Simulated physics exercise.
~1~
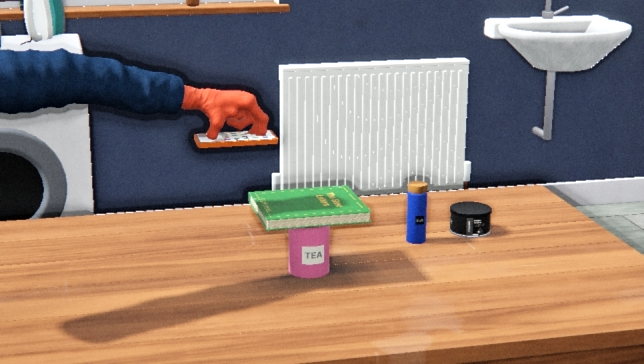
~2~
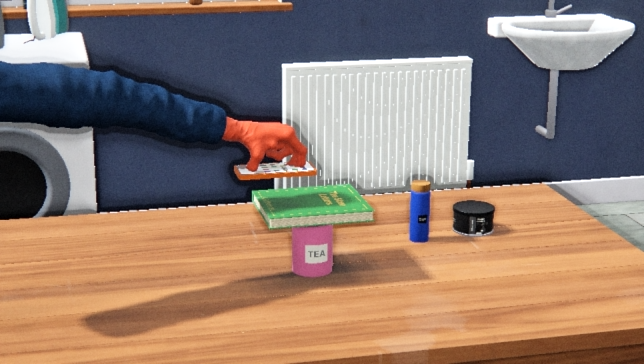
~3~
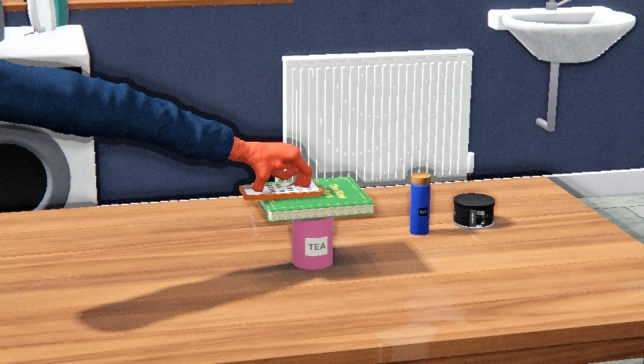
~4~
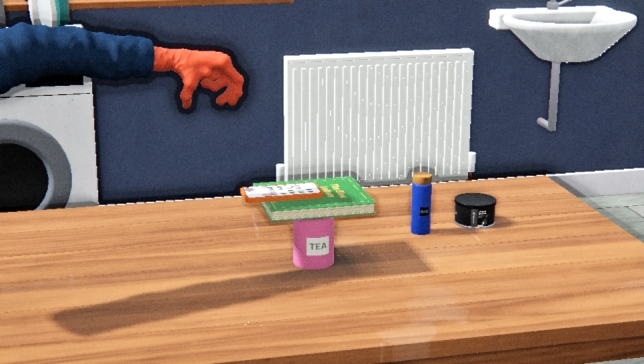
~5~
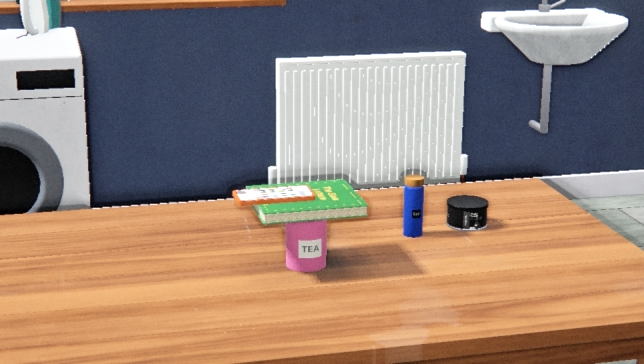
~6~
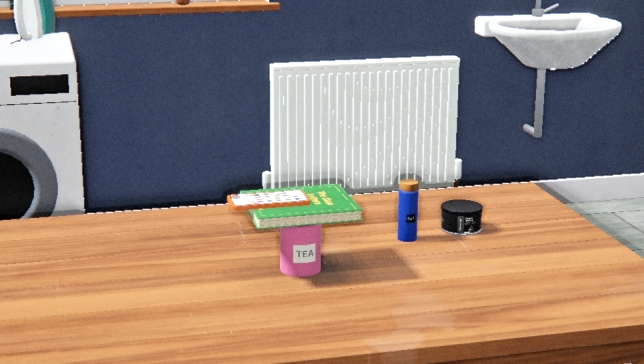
An orange phone is lowered by a hand onto the green book and stays balanced.
